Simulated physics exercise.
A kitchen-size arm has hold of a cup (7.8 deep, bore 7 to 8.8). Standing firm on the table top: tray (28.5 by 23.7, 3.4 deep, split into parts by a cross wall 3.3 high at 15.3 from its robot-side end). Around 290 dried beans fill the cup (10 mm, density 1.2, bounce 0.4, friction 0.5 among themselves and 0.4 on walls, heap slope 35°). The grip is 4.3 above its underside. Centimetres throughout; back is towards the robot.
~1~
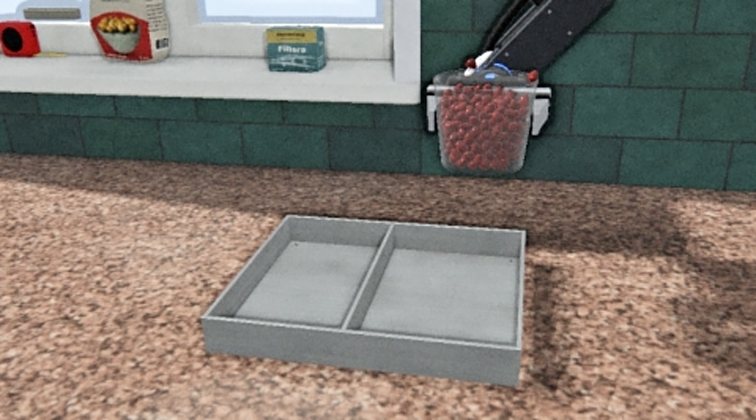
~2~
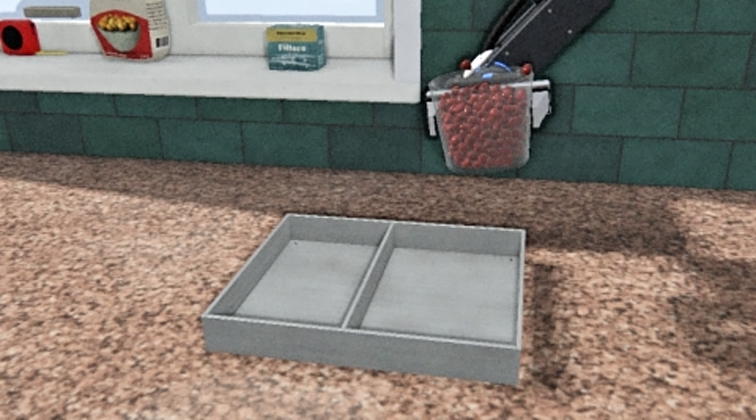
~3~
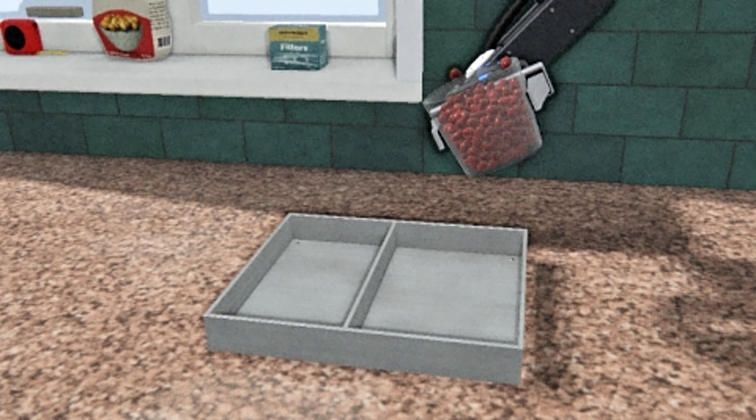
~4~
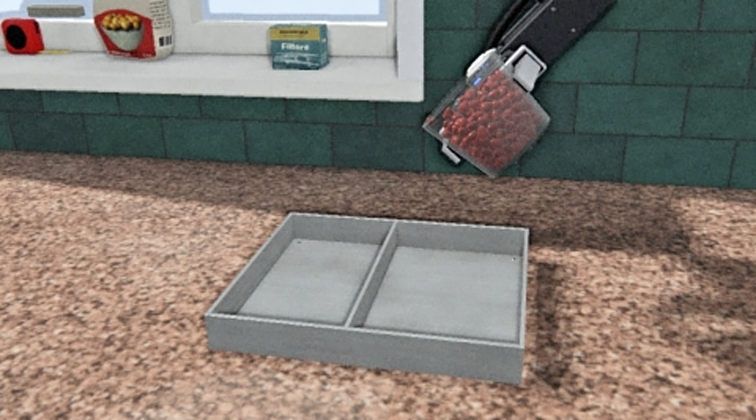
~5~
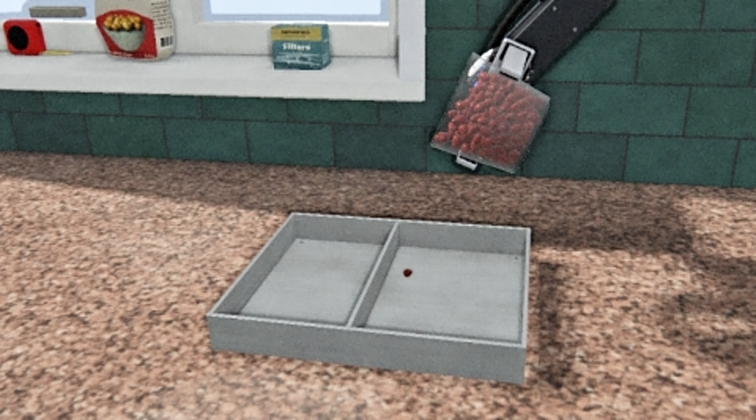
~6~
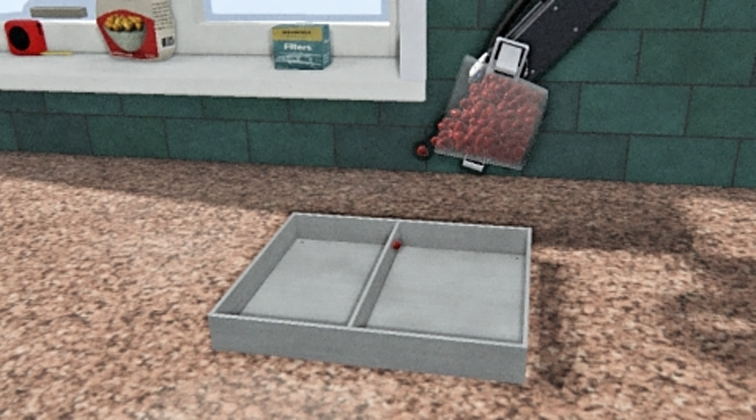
The clip opens on a robot arm holding a clear cup of small red beans upright above a divided grey tray on a speckled countertop. The arm tilts the cup steadily further over, until a single bean appears in the tray's right section, then another emerges at the cup's lip.
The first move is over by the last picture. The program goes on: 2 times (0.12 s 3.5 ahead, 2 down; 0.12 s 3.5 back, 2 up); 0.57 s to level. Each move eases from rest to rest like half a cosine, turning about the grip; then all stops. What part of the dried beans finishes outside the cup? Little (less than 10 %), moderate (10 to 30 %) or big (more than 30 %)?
Share outside the cup: Big (more than 30 %).
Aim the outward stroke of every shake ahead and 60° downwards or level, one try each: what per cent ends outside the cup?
About 15 and 70 per cent.
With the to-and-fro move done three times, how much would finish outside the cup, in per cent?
Then about 50 per cent.
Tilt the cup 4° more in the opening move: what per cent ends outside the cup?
About 55 per cent.
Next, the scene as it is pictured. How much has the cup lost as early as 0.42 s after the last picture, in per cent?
Near 30 per cent so far.
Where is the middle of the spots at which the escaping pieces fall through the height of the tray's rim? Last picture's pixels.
Near (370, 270).
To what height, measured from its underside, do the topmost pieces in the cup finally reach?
Roughly 7.0 cm.
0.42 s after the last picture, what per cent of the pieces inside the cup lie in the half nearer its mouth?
Roughly 60 per cent.
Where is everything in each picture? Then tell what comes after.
The first frame shows cup middle at (483, 123), level; upper third of the load around (485, 106), from x 445 to 535, top at y 65; 293 in the cup.
The second frame shows cup middle at (484, 122), tilted 7° forward; upper third of the load around (485, 105), from x 445 to 525, top at y 65.
The third frame shows cup middle at (488, 121), tilted 26° forward; upper third of the load around (492, 104), from x 445 to 530, top at y 65.
The fourth frame shows cup middle at (490, 120), tilted 48° forward; upper third of the load around (495, 102), from x 430 to 540, top at y 75; 292 in the cup, 1 in flight or on a rim.
The fifth frame shows cup middle at (493, 118), tilted 67° forward; upper third of the load around (499, 99), from x 405 to 540, top at y 80; 292 in the cup, 1 in the robot-side part.
The sixth frame shows cup middle at (494, 118), tilted 74° forward; upper third of the load around (503, 101), from x 395 to 535, top at y 80; 291 in the cup, 1 in the robot-side part, 1 in flight or on a rim.
Then, 0.42 s later, tilted 74° forward, highest piece 20 above the table; 207 in the cup, 42 in the far-side part, 29 in the robot-side part, 15 in flight or on a rim.
Then, 0.84 s later, tilted 22° forward, highest piece 23 above the table; 170 in the cup, 67 in the far-side part, 56 in the robot-side part.
Then, 1.25 s later, level, highest piece 23 above the table; 170 in the cup, 67 in the far-side part, 56 in the robot-side part.
Then, 2.30 s later, level, highest piece 23 above the table; 170 in the cup, 67 in the far-side part, 56 in the robot-side part.
At rest, 170 in the cup, 67 in the far-side part, 56 in the robot-side part. That is 42 % outside the cup.
